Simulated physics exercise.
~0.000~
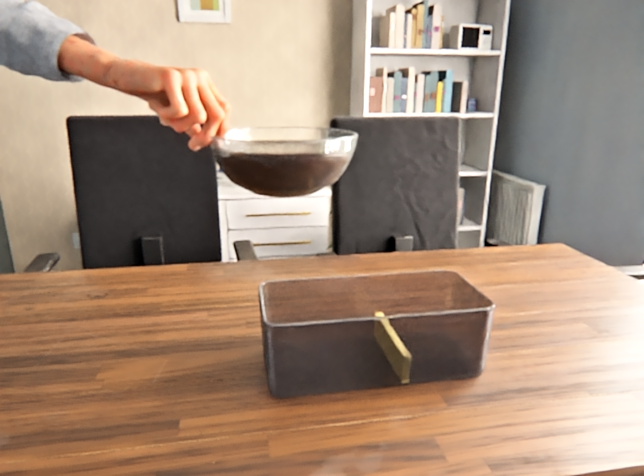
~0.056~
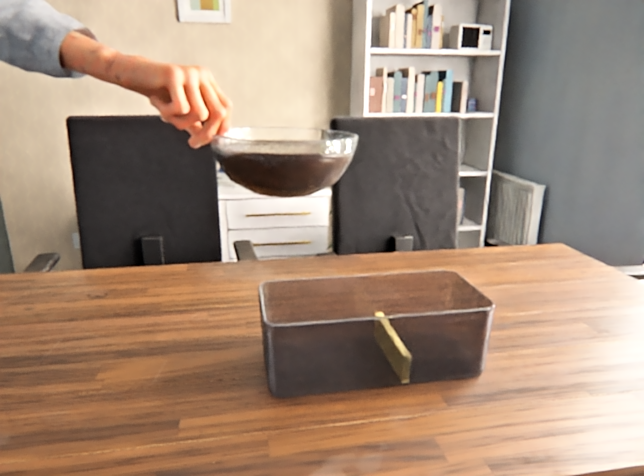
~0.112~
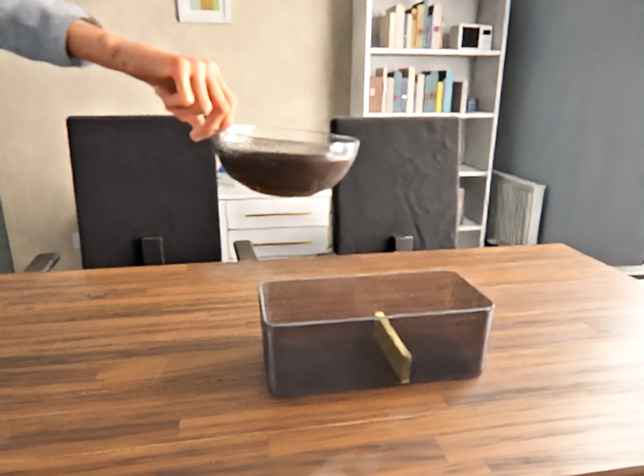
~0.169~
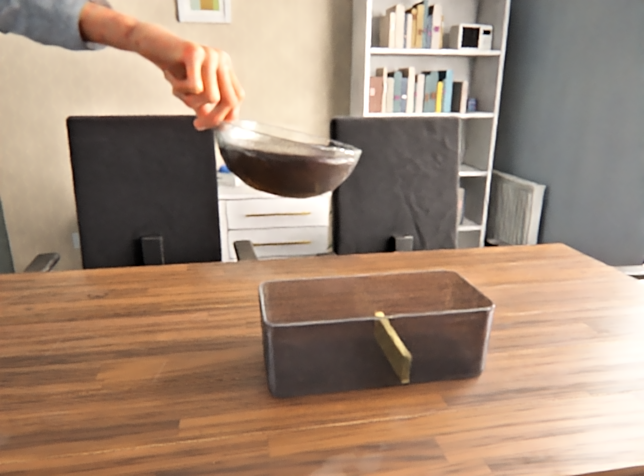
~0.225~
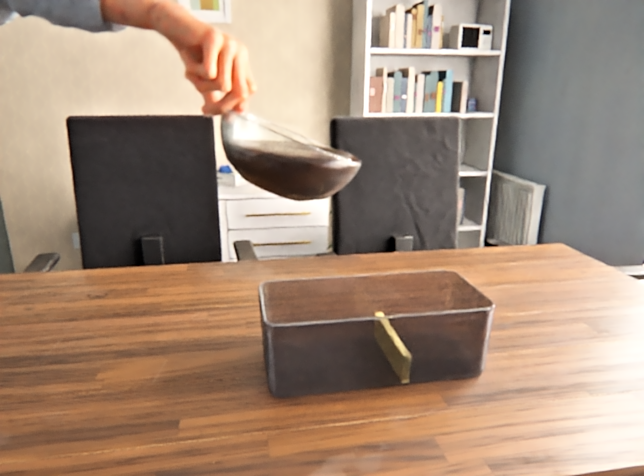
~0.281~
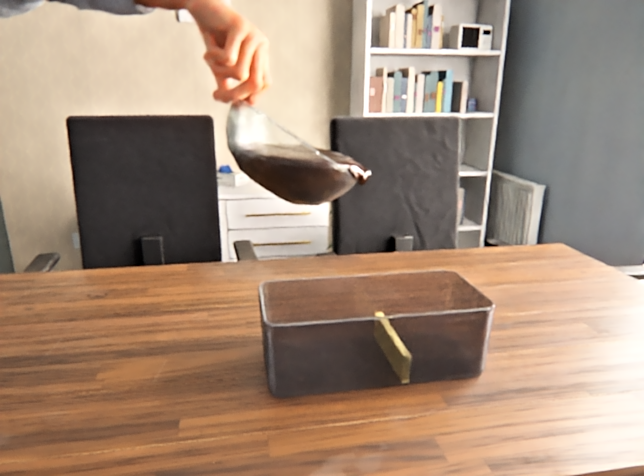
A hand in a light blue sleeve holds a clear round bowl of dark coffee above and slightly left of an empty, see-through oblong basin with a yellowish strip on its front, on a brown wooden table. Seen from slightly above by a still camera, black chairs, white drawers and bookshelves stand behind. The hand rises, gradually tilting the bowl rightward until coffee begins slipping over its right rim.
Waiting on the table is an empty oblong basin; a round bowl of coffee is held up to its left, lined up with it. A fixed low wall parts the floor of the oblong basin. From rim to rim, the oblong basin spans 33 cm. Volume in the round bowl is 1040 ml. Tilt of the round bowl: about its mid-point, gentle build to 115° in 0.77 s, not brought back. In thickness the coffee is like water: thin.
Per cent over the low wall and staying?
35 per cent.
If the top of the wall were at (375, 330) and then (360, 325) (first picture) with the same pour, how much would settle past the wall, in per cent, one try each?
Try 1: 55 %; try 2: 70 %.
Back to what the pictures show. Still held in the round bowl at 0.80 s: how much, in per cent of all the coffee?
Close to 0 percent of the total.
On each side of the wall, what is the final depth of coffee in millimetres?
Left part: About 22 mm; right part: About 22 mm.
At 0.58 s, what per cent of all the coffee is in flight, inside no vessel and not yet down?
Estimate: Some 48 % of the total.
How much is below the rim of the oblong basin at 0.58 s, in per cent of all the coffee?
Near 48 in a hundred.
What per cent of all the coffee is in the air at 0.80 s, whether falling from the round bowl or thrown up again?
Near 20 percent.
Then, 0.58 s in, the tilt is 98° and 5 per cent is still to pour, 11 is left of the wall and 36 right of it.
Then, 0.80 s in, the tilt is 115° and 0 per cent is still to pour, 47 is left of the wall and 28 right of it.
Then, 1.02 s in, the tilt is 115° and 0 per cent is still to pour, 54 is left of the wall and 35 right of it.
Then, 1.27 s in, the tilt is 115° and 0 per cent is still to pour, 55 is left of the wall and 35 right of it.
Finally, 55 per cent lies left of the wall, 35 right of it and 10 outside.
